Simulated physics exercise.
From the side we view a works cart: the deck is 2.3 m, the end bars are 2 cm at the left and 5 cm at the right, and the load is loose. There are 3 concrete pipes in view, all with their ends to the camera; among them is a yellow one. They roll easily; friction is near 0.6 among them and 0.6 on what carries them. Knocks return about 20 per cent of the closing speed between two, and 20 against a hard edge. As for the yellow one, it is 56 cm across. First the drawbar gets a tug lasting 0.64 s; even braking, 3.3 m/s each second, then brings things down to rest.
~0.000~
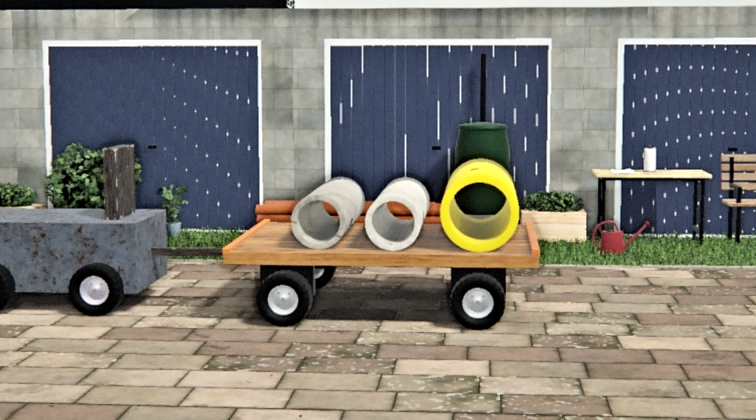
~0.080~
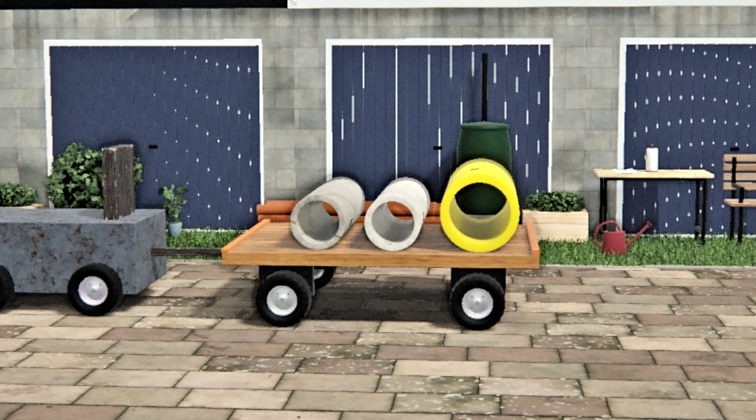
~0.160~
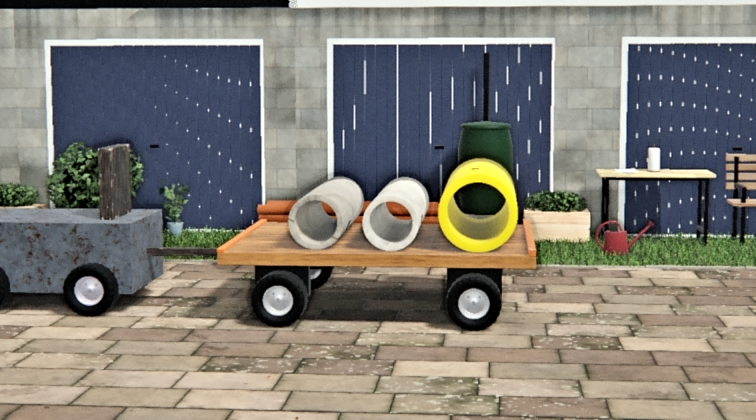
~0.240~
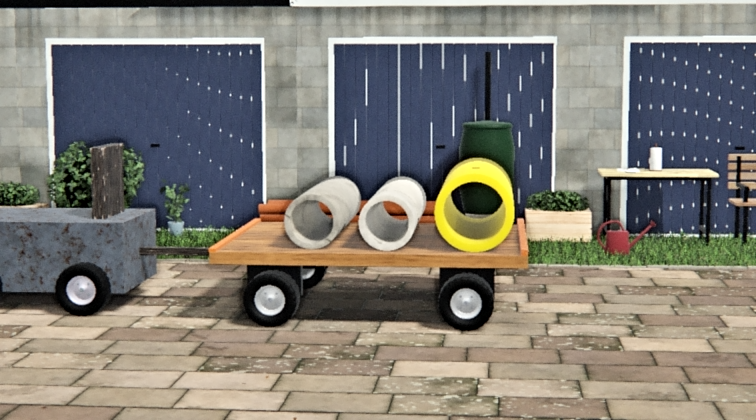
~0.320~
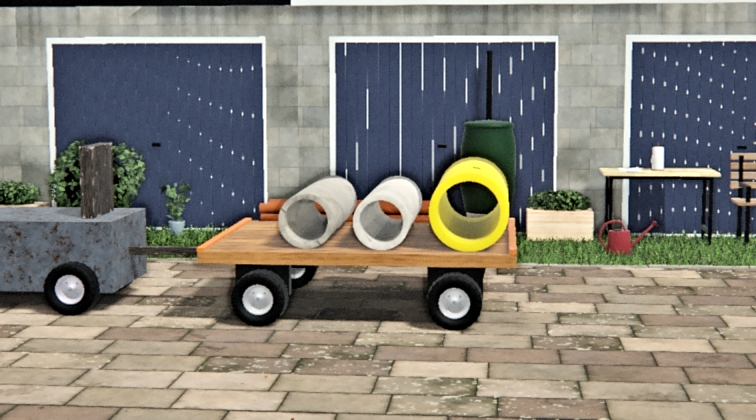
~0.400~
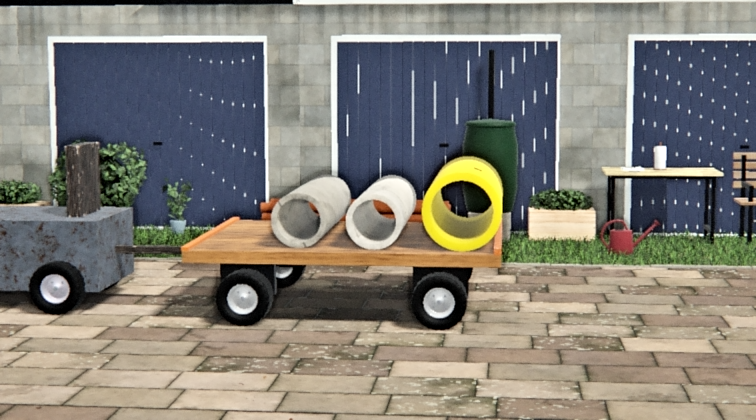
In this clip, a wooden-decked cart carrying two grey pipes and a yellow one starts from rest and rolls left behind a grey vehicle, gathering speed, while the pipes lag slightly, shifting toward the deck's right end.
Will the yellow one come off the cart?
Yes.
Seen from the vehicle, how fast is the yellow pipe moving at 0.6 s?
Around 0.9 m/s.
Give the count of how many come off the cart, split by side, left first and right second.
On the left it's 0, and on the right it's 1.
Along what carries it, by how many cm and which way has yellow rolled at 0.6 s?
Yellow has moved 30 to the right.
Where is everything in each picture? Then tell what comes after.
Yellow (480, 213); left bar at (226, 251); cart at rest; 3 of the 3 make up the bottom layer on the deck, in the first frame.
Yellow (480, 213); left bar at (225, 251); cart moving left at 0.2 m/s, in the second frame.
Yellow (478, 213); left bar at (220, 251); cart moving left at 0.5 m/s, in the third frame.
Yellow (474, 213); left bar at (212, 250); cart moving left at 0.9 m/s, in the fourth frame.
Yellow (469, 212); left bar at (200, 250); cart moving left at 1.2 m/s, in the fifth frame.
Yellow (462, 212); left bar at (185, 249); cart moving left at 1.6 m/s, in the sixth frame.
By 0.6 s, yellow is on the deck, 5 cm from the right bar, rolling right along the cart; 0 over a bar so far.
By 0.7 s, yellow is on the deck, 5 cm from the right bar, rolling right along the cart; 0 over a bar so far.
By 0.9 s, yellow is over the right bar and falling; 1 over a bar so far.
Finally (3.9 s), yellow is over the right bar and down; 1 over a bar so far.
